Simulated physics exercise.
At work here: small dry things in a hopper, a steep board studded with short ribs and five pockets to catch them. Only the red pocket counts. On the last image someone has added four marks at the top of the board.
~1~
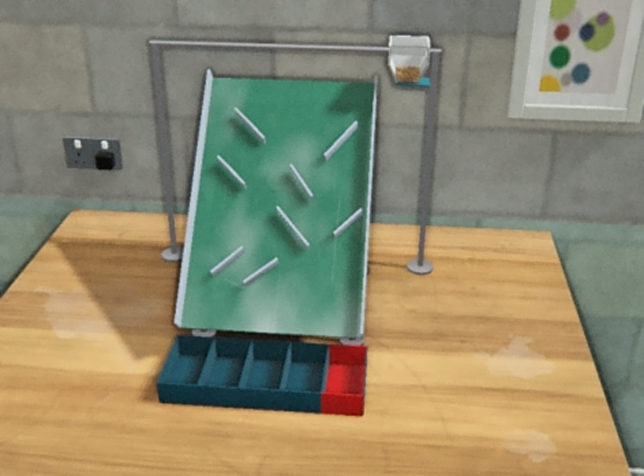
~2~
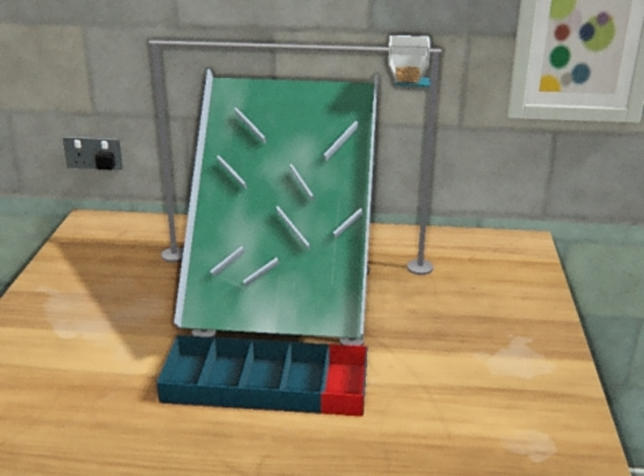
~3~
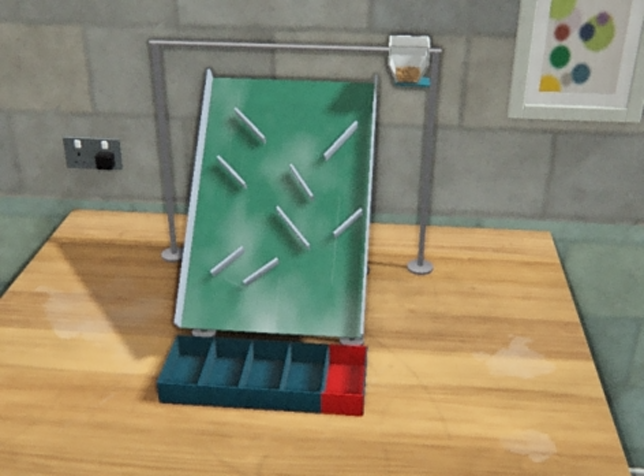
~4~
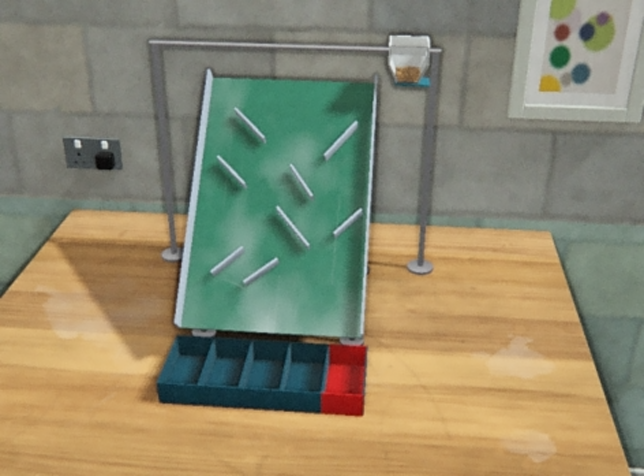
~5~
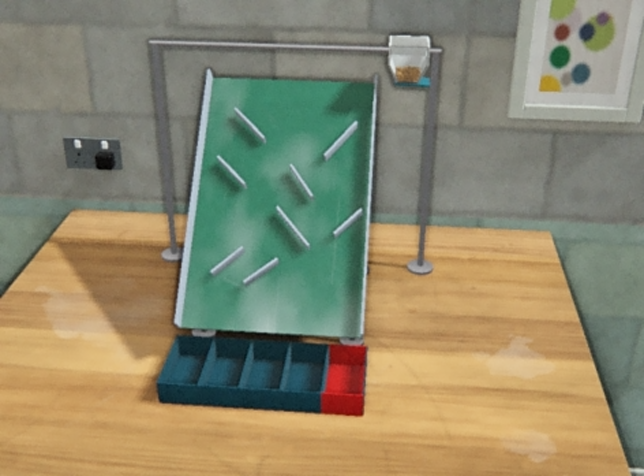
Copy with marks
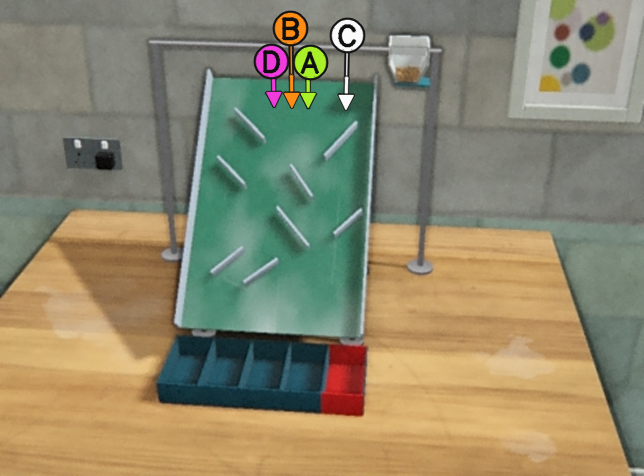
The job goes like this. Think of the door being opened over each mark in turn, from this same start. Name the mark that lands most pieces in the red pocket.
The answer is mark D.
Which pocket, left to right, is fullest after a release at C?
The fourth from the left.
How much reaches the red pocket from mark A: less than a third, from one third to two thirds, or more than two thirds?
It is less than a third.
On the marked copy, mark A meets the board at (308, 102); mark B meets the board at (291, 102); mark C meets the board at (346, 104); mark D meets the board at (274, 101).
Choosing A, a small part in the red pocket, about two thirds in other pockets, about a quarter outside the box.
Choosing B, about a quarter in the red pocket, about two thirds in other pockets, a small part outside the box.
Choosing C, a small part in the red pocket, most in other pockets, a small part outside the box.
Choosing D, about half in the red pocket, about a third in other pockets, a small part outside the box.
